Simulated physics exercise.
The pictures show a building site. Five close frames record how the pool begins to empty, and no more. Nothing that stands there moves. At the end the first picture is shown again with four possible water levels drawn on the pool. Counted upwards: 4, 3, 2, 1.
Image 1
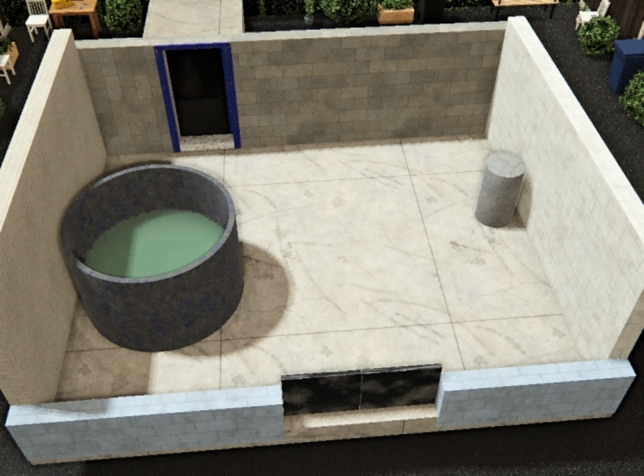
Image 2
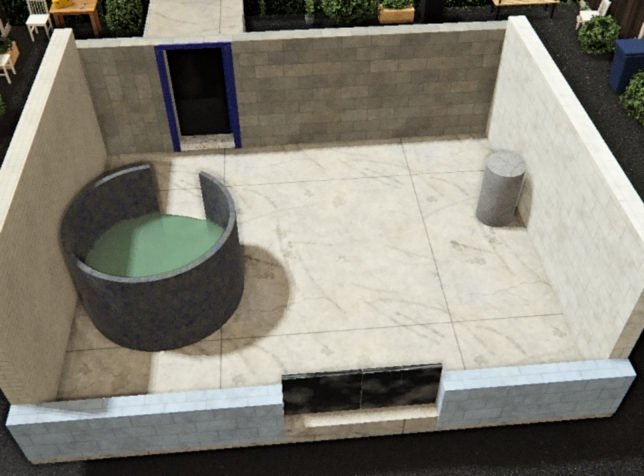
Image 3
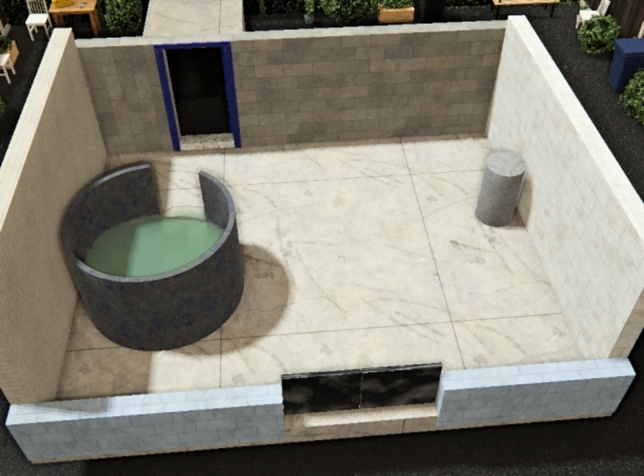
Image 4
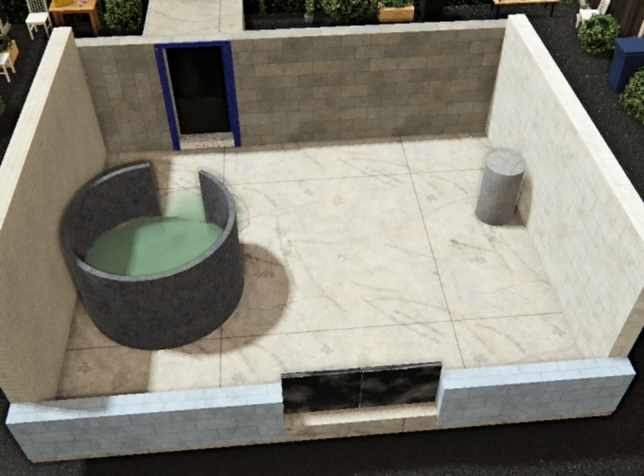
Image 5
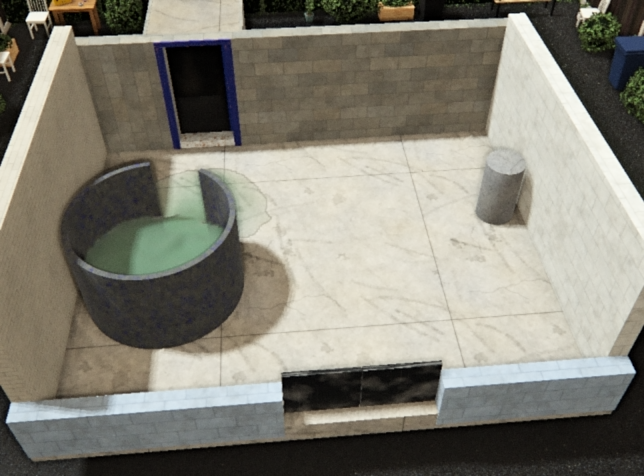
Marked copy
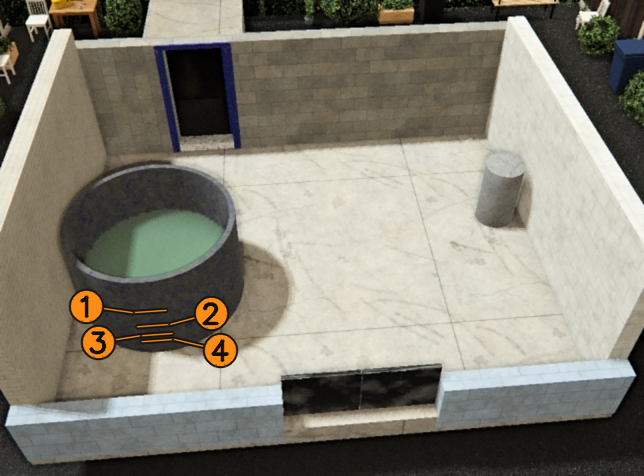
Green water sits in a round dark tank at the left of a walled yard until a gap opens in the tank's far side, and a thin, pale sheet spreads through it across the floor near the blue doorway.
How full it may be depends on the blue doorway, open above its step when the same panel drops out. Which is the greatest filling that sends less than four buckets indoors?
Mark 3 just does it.
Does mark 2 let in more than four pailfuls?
Yes, it does.
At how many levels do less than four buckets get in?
Two of them.
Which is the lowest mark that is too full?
Here it is mark 2.
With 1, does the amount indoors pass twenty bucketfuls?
Yes, clearly.
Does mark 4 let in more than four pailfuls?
No, not at all.
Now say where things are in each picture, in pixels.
Water in the pool at rest, its middle at (159, 259); foot of the blue doorway at (208, 150); shut gate at (361, 376), in the first frame.
Water covers 1 % of the ground, its front hidden from here, in the second frame.
Water covers 2 % of the ground, its front hidden from here, in the third frame.
Water covers 4 % of the ground, its front hidden from here, in the fourth frame.
In the fifth frame, 8 % of the ground under water, visible out to (257, 202).
In orange, 1 at (149, 311); 2 at (153, 325); 3 at (156, 334); 4 at (157, 340); from the bottom up 4, 3, 2, 1.
Choosing 1, dozens of bucketfuls pour in.
Choosing 2, about 10 bucketfuls get in.
Choosing 3, a bucket or two gets in.
Choosing 4, nothing gets over.
